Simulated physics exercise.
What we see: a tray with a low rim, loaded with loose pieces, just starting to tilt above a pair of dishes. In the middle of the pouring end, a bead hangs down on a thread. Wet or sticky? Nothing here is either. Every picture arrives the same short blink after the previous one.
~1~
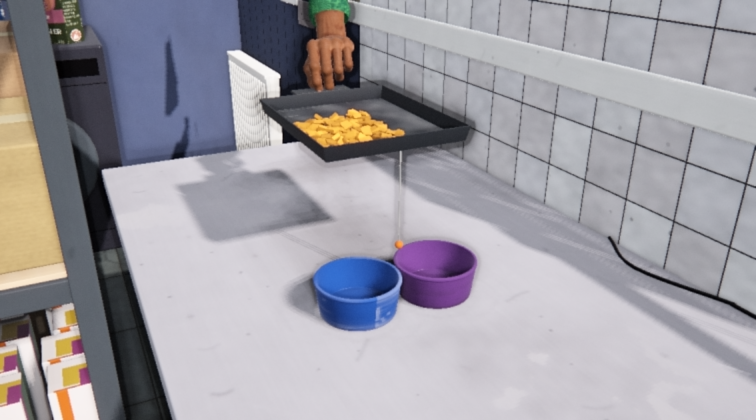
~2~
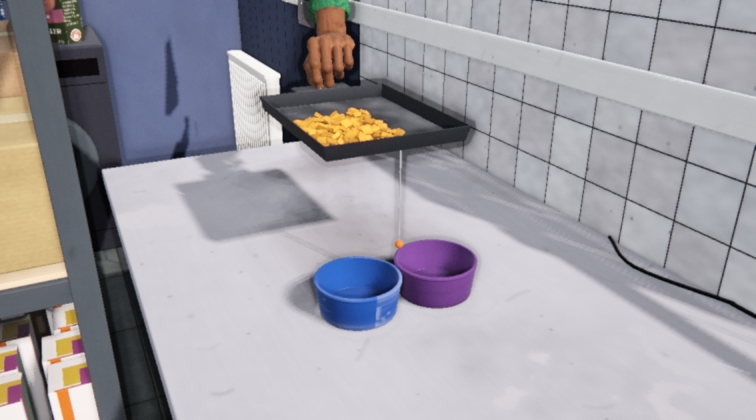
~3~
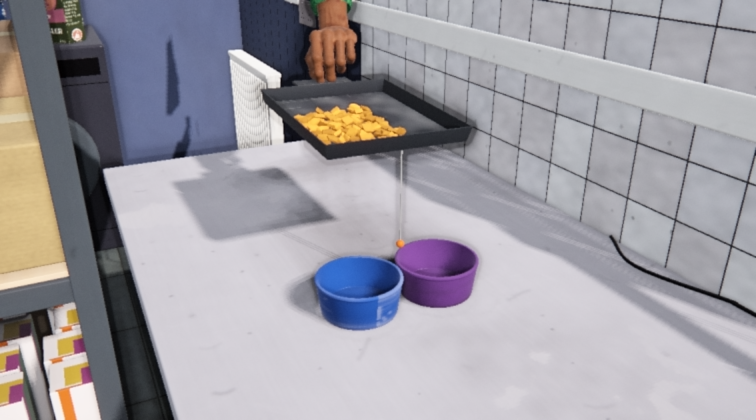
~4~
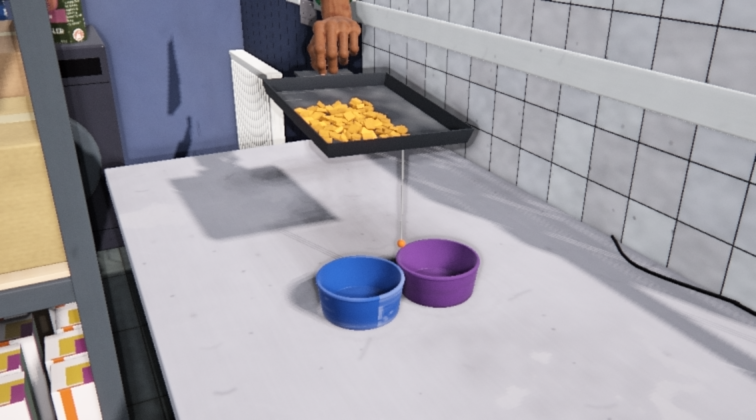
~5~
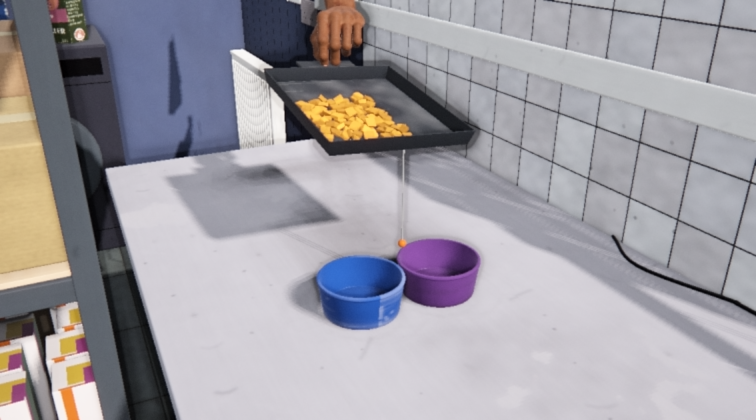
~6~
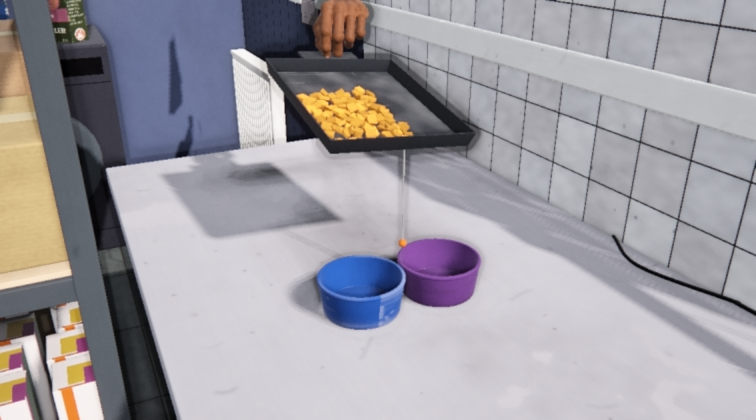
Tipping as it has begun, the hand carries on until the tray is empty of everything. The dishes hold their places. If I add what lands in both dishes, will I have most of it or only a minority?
I expect the catch to be a majority.
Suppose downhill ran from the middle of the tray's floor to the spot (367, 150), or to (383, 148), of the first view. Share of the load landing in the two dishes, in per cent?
About 90 and 80 percent.
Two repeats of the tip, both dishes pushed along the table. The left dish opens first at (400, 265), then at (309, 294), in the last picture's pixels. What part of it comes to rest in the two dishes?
That makes 90 per cent, followed by 10 per cent.
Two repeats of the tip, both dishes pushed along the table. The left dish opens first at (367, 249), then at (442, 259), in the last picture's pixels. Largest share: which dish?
Taking the places in turn, it's the right side and then the left side.
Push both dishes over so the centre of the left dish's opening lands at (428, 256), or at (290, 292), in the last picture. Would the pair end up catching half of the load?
Try 1: In excess of half; try 2: Not up to half.
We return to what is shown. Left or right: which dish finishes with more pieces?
Winning side: Right of the pair.
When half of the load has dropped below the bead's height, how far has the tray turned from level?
Approx. 110° from level.
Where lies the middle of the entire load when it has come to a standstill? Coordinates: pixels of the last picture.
Close to (451, 278) in the last view.
Shortly afterwards, tray tipped steeply; the whole lot on the tray.
Next, tray tipped right over; all but a few on the tray; a little in the right dish; only a few outside both.
Some moments later, tray tipped past a quarter turn; near two thirds in the right dish; near a third outside both.
In the end, tray tipped past a quarter turn; none at all in the left dish; near two thirds in the right dish; near a third outside both.
